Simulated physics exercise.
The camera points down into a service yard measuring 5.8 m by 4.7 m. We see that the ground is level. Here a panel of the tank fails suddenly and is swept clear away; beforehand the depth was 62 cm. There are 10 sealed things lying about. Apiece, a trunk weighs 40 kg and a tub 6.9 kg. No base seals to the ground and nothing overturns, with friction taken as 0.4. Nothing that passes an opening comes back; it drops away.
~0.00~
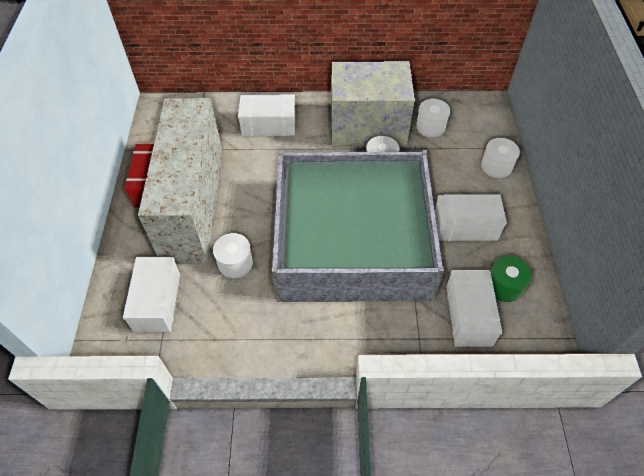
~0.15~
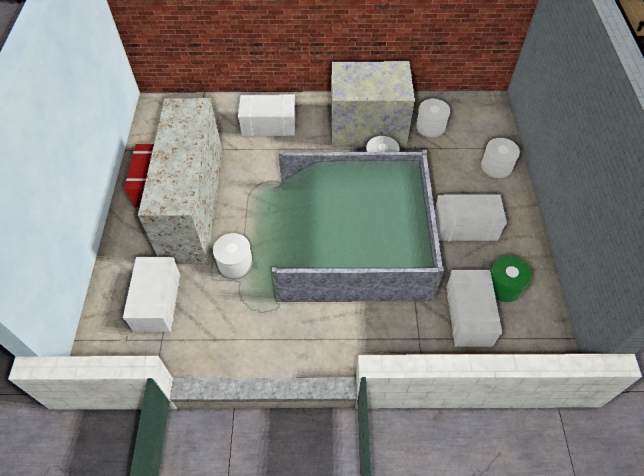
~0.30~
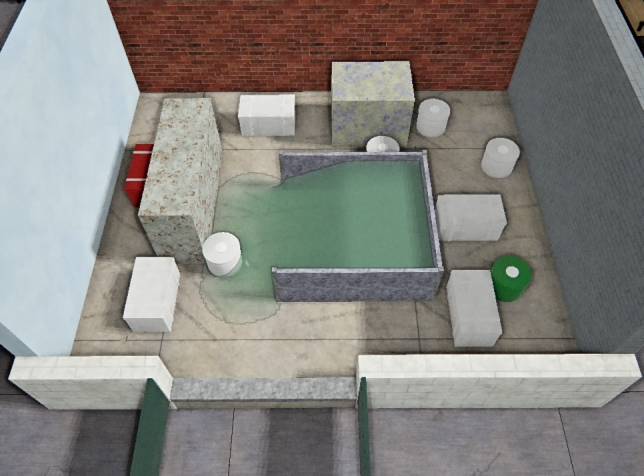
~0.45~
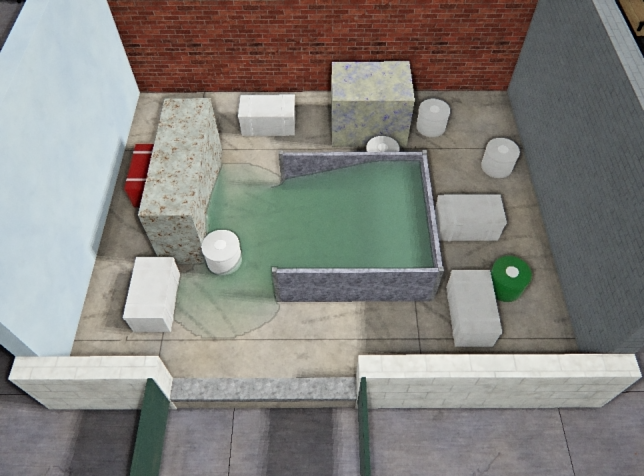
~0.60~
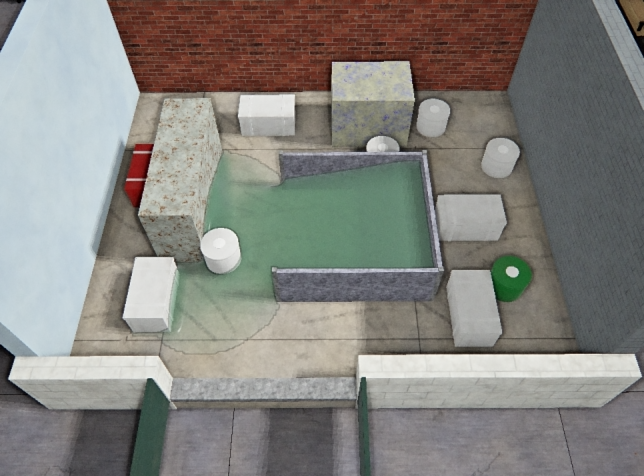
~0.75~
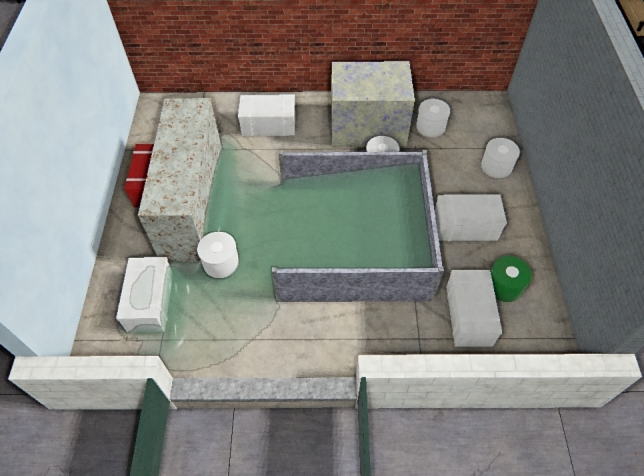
A walled service yard with a red brick back wall and level paving is seen from above by a still camera. A grey tank of green water stands among white and grey blocks and cylinders, with a speckled slab and red trunk at left and a green tub at right. The tank's left panel vanishes, water spreads leftward and forward, and the nearby white cylinder, then the front-left block, shift slightly.
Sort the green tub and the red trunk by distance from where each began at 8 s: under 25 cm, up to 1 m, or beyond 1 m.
Green tub: Under 25 cm; red trunk: Beyond 1 m.
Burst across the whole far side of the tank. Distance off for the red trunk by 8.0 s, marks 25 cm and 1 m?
Result: The red trunk goes a long way.
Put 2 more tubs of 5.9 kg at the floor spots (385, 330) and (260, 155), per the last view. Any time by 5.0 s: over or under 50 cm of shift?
Respectively: Inside the limit and outside the limit.
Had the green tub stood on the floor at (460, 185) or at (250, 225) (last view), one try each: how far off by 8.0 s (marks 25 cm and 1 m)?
Moved partway; swept far.
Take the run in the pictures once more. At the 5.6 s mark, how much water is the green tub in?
I'd put it at about 0 cm.
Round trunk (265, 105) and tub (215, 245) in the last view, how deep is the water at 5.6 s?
Around 11 cm and 13 cm.
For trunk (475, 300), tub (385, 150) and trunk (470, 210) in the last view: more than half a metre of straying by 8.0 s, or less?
Taking them in order: Fell shy, exceeded and fell shy.
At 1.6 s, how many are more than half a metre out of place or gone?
By that point, 2.
After 1.6 s the green tub is near (512, 272), 0.0 m from its start, aground; the red trunk is near (147, 166), 0.0 m from its start, aground; 0 of 10 are out; 1 afloat.
After 3.6 s the green tub is near (512, 272), 0.0 m from its start, aground; the red trunk is near (159, 131), 0.6 m from its start, aground; 0 of 10 are out; 2 afloat.
After 5.6 s the green tub is near (512, 272), 0.0 m from its start, aground; the red trunk is near (267, 111), 1.9 m from its start, afloat; 0 of 10 are out; 3 afloat.
After 8.0 s the green tub is near (512, 272), 0.0 m from its start, aground; the red trunk is near (317, 144), 2.3 m from its start, aground; 0 of 10 are out; 2 afloat.
